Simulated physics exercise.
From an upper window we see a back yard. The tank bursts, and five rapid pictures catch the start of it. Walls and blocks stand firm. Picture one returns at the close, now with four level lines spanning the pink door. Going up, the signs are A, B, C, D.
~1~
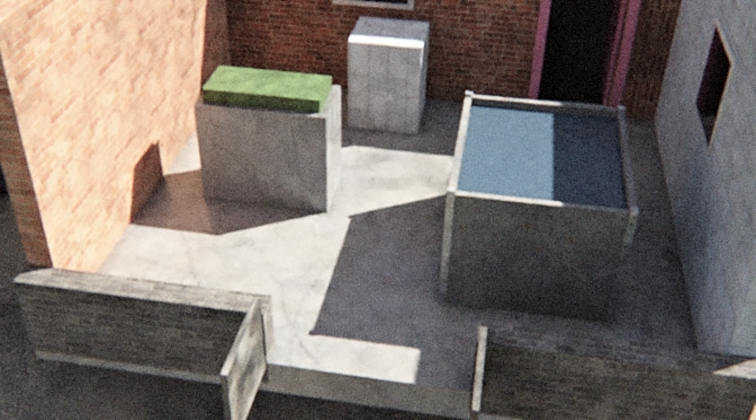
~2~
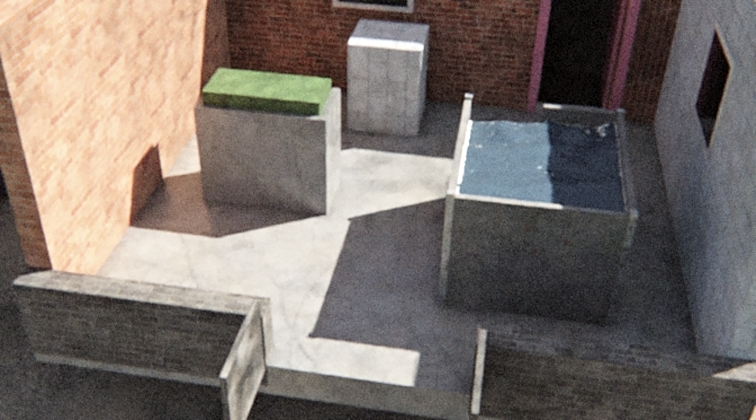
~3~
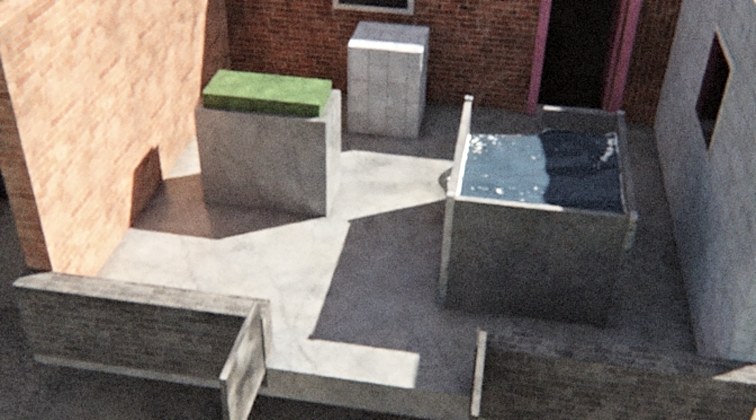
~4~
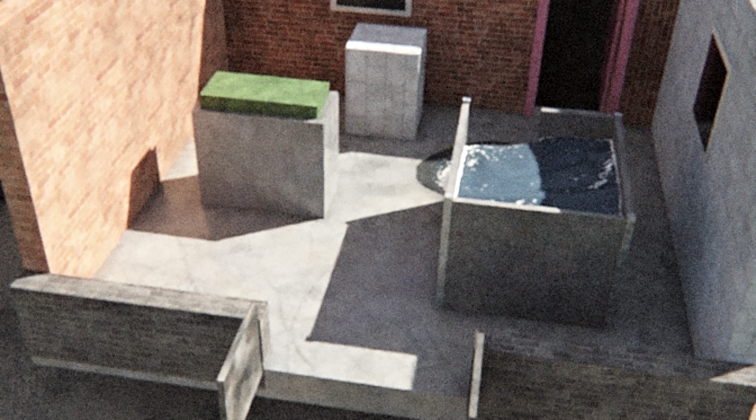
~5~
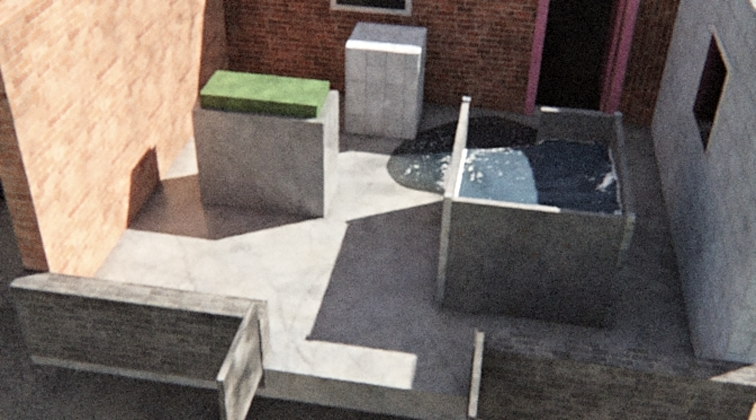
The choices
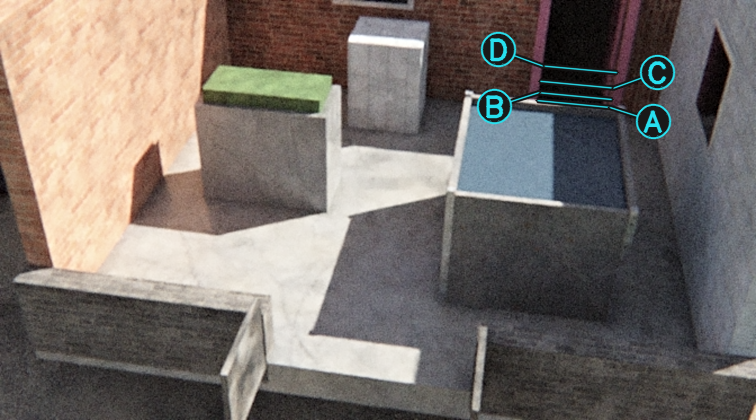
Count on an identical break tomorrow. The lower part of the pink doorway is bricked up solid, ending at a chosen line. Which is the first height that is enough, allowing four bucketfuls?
C.
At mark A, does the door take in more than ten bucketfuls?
Yes.
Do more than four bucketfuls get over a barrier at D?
No, that is safe.
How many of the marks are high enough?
Two of them.
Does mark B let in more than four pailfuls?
Yes.
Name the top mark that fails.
Mark B.
On the marked copy, A at (573, 104); B at (575, 96); C at (576, 84); D at (579, 69); from the bottom up A, B, C, D.
If A is chosen, dozens of bucketfuls pour in.
If B is chosen, about 10 bucketfuls get in.
If C is chosen, a splash gets over, under a bucket.
If D is chosen, nothing gets over.
